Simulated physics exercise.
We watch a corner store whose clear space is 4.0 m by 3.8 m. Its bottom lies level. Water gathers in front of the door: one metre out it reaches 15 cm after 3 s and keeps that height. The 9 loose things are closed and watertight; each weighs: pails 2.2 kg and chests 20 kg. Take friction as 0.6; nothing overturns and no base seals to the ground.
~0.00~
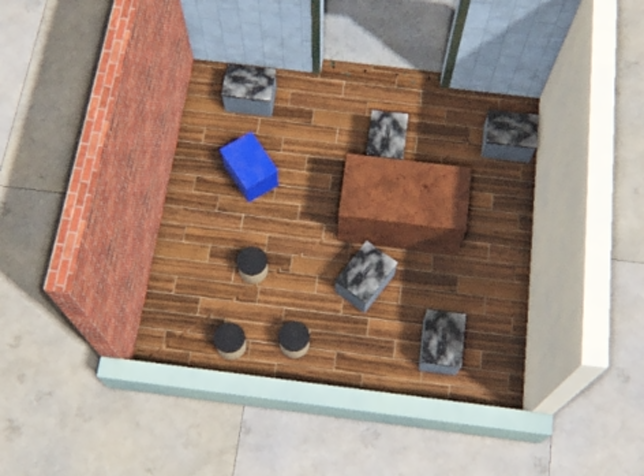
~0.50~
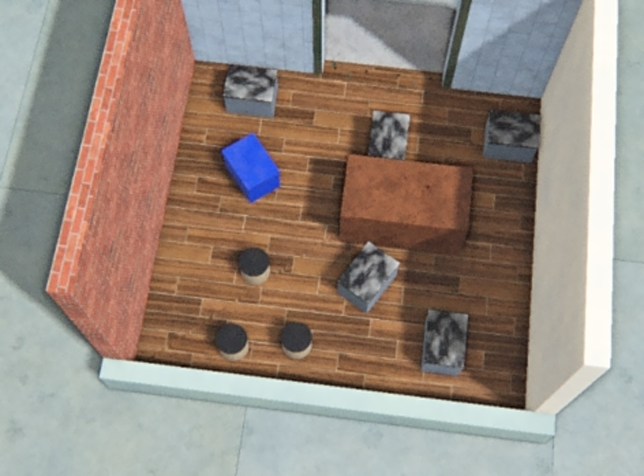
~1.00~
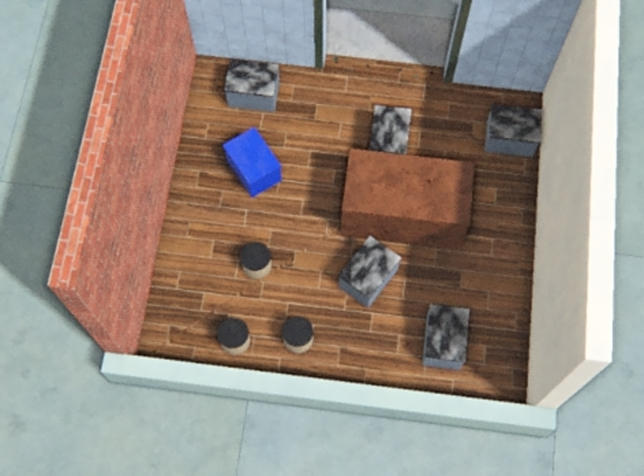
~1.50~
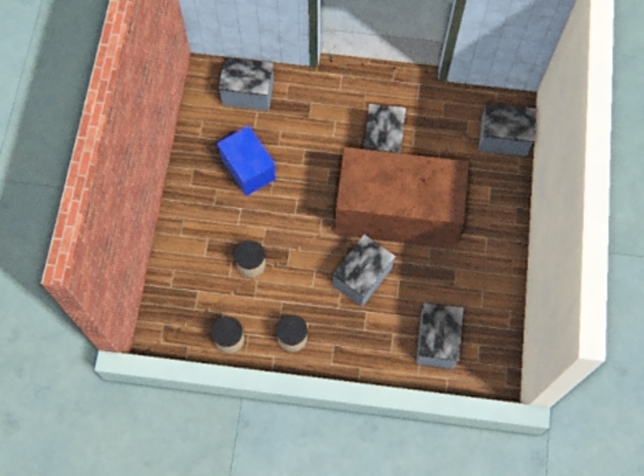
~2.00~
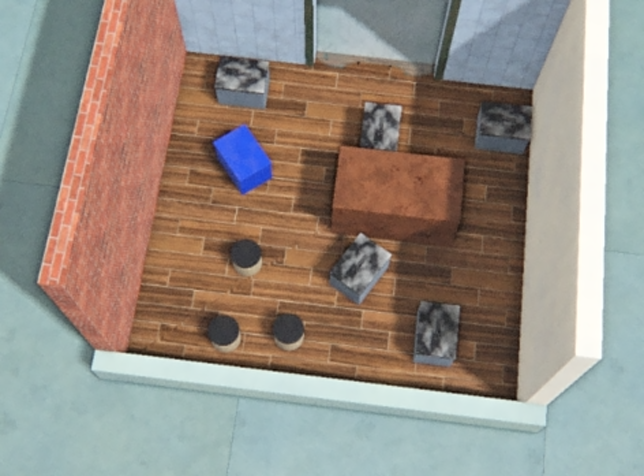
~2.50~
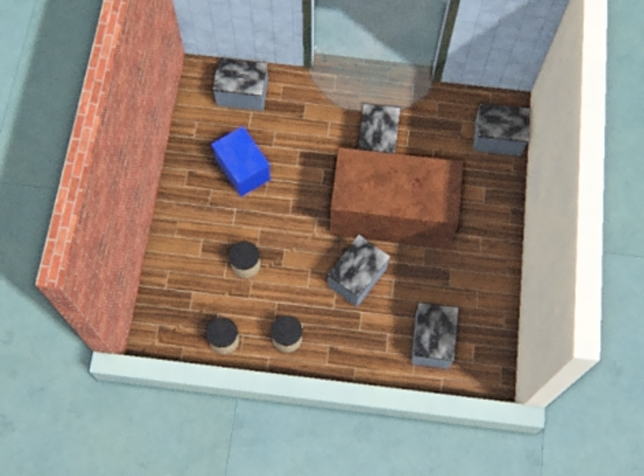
The clip opens on a small room seen from above, with a blue box, a large brown block, grey boxes and dark-topped pails on a wooden floor. The pale ground outside turns blue-green, then a thin sheet of water spreads inside the doorway at the back, while the objects stay put.
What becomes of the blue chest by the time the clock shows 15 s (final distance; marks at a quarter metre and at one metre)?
Blue chest moves a short way.
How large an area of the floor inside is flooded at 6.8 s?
Roughly 12.0 m2.
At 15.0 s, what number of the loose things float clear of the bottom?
I count 8.
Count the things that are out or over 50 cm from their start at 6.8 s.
2 of them.
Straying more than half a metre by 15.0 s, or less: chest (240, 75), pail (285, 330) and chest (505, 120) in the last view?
In that order: Under, past it, short of it.
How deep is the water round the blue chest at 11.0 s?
Roughly 6 cm.
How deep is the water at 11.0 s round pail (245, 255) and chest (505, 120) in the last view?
Roughly 6 and 8 cm.
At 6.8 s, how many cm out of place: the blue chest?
About 0 cm.
After 3.5 s the blue chest is near (241, 154), 0.0 m from its start, aground; 0 afloat.
After 6.8 s the blue chest is near (241, 154), 0.0 m from its start, aground; 2 afloat.
After 11.0 s the blue chest is near (241, 154), 0.0 m from its start, aground; 3 afloat.
After 15.0 s the blue chest is near (193, 125), 0.6 m from its start, afloat; 8 afloat.
